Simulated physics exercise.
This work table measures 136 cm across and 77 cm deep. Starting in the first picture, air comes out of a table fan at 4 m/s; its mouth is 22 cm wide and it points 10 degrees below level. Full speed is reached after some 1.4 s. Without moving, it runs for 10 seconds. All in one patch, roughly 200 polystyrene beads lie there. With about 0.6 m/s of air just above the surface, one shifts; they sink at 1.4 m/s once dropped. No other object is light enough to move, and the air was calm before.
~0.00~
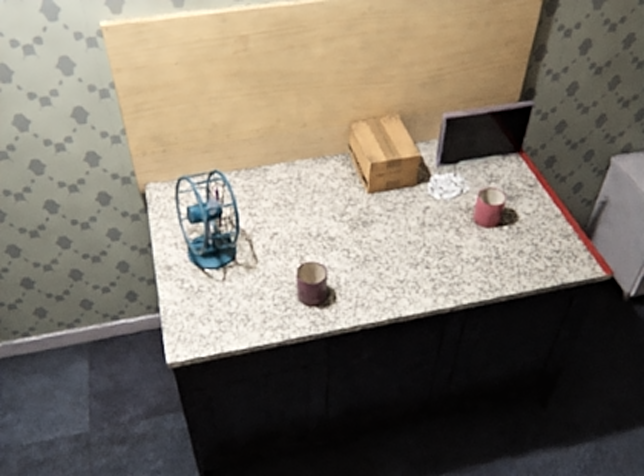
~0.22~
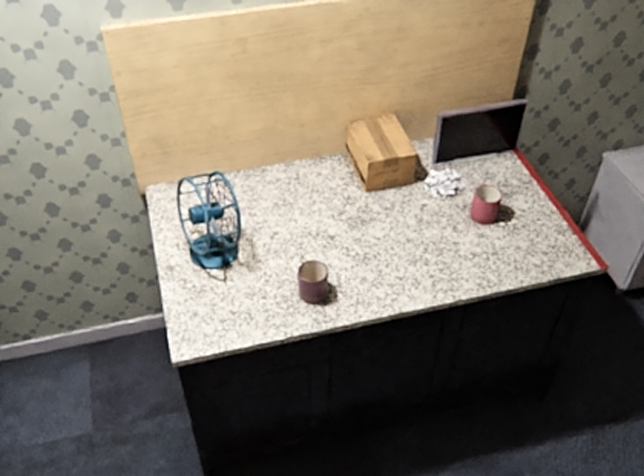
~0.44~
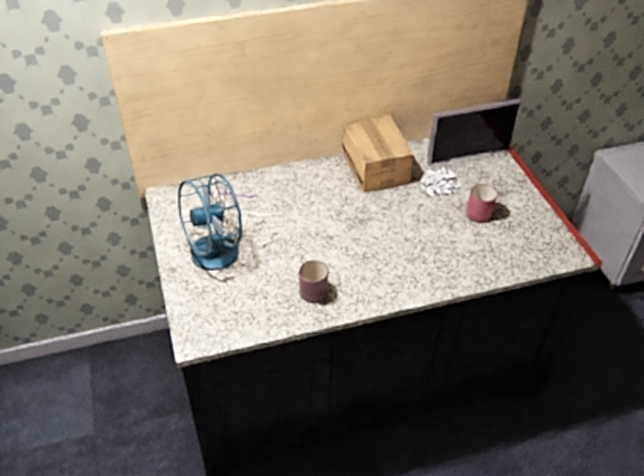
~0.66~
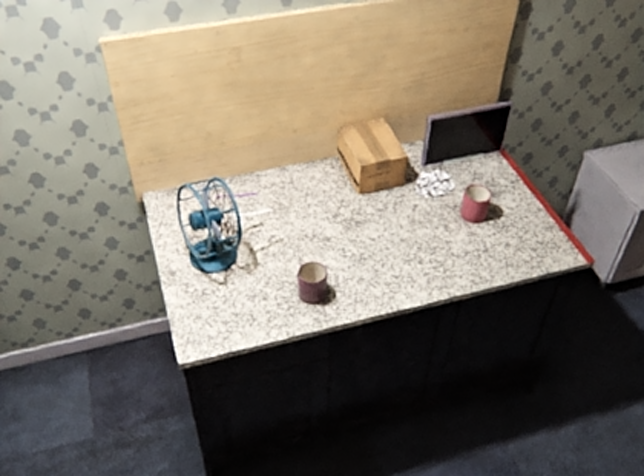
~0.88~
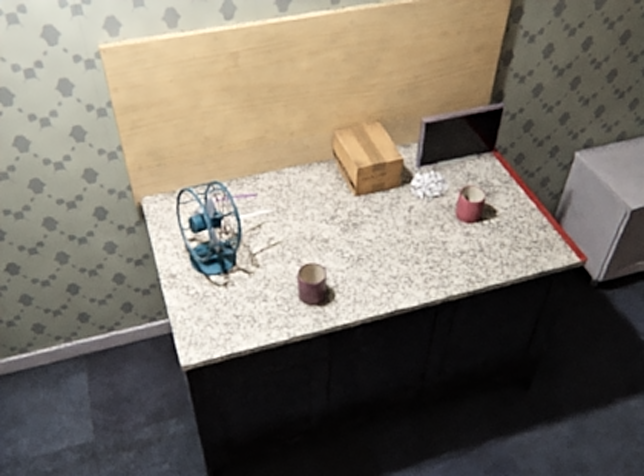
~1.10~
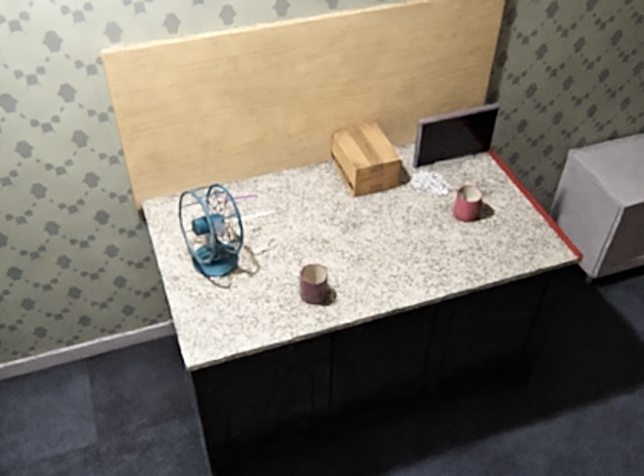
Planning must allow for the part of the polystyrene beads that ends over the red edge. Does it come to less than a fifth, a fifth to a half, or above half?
Looks like the bulk will finish beyond that edge.
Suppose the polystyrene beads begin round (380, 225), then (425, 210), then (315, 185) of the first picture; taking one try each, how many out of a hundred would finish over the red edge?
Results, one try each: 10 %, 70 %, 1 %.
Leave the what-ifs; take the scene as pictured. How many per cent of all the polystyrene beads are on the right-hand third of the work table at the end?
It comes out near 0 in a hundred.
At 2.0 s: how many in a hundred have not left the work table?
Around 10 in a hundred are still there.
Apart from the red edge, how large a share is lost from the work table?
That works out to near 0 per cent.
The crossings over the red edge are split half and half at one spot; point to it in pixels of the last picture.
Near (510, 172).
After 2.0 s, 25 % are on the move or not yet settled, 92 % are over the red edge.
After 3.2 s, 0 % are on the move or not yet settled, 100 % are over the red edge.
After 5.5 s, 0 % are on the move or not yet settled, 100 % are over the red edge.
After 10.0 s, at the end, 100 % are over the red edge.
